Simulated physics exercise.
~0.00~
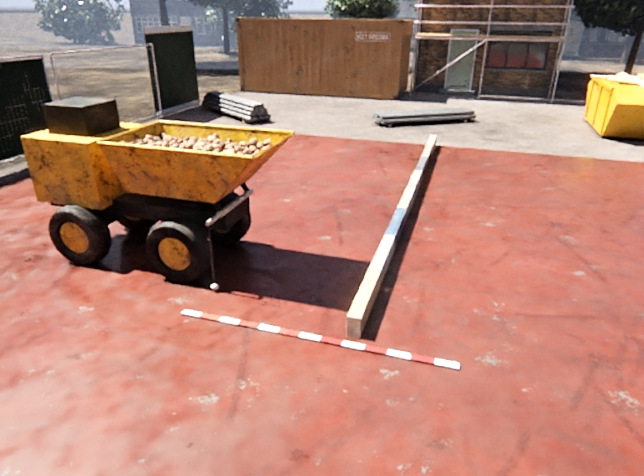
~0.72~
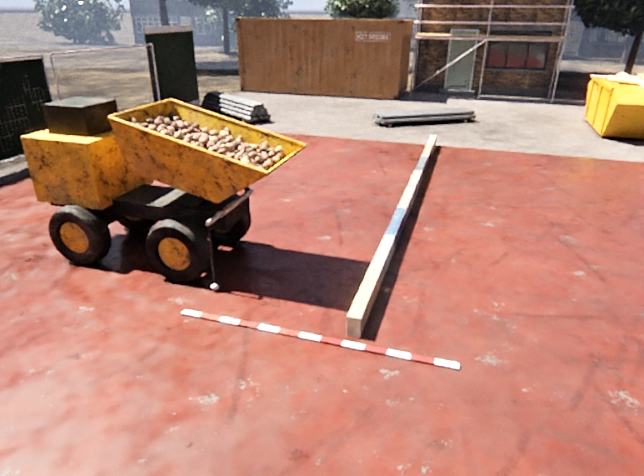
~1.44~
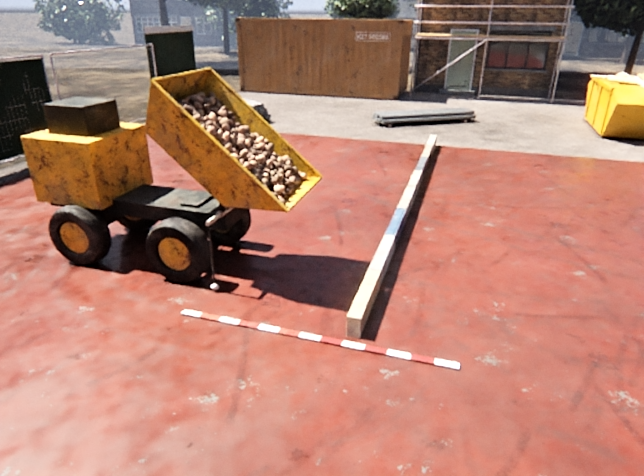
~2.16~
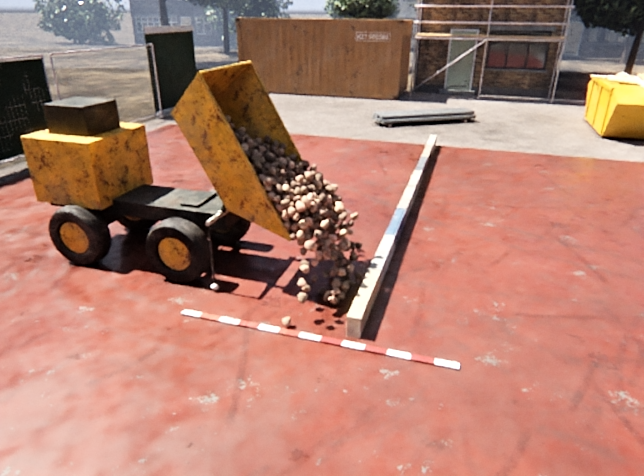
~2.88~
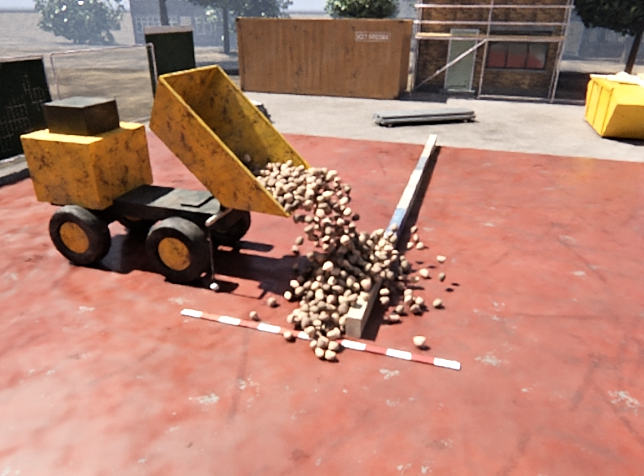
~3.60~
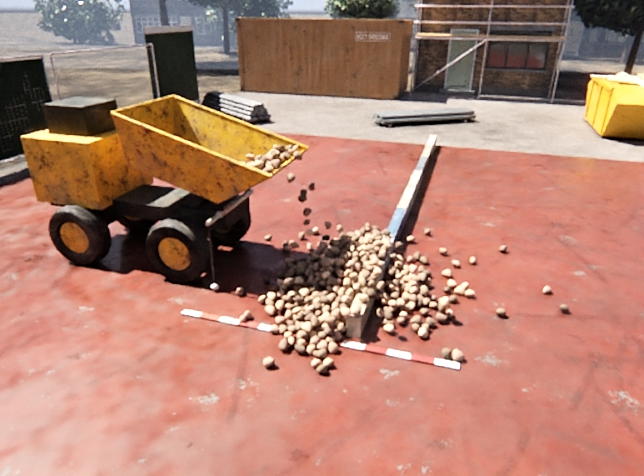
At the start, a yellow site dumper filled with round, pale stones stands on a red floor, facing a long kerb, with a red and white striped staff lying in front. The skip tilts forward, and the stones slide toward its lower lip. As it tips steeply, they pour out in a thick stream beside the near end of the kerb. The skip begins to lower while the heap grows and stones spill over the kerb and onto the staff. Finally, the skip is only slightly tilted, with some stones left near its lip, a few still falling, and others scattered around the heap.
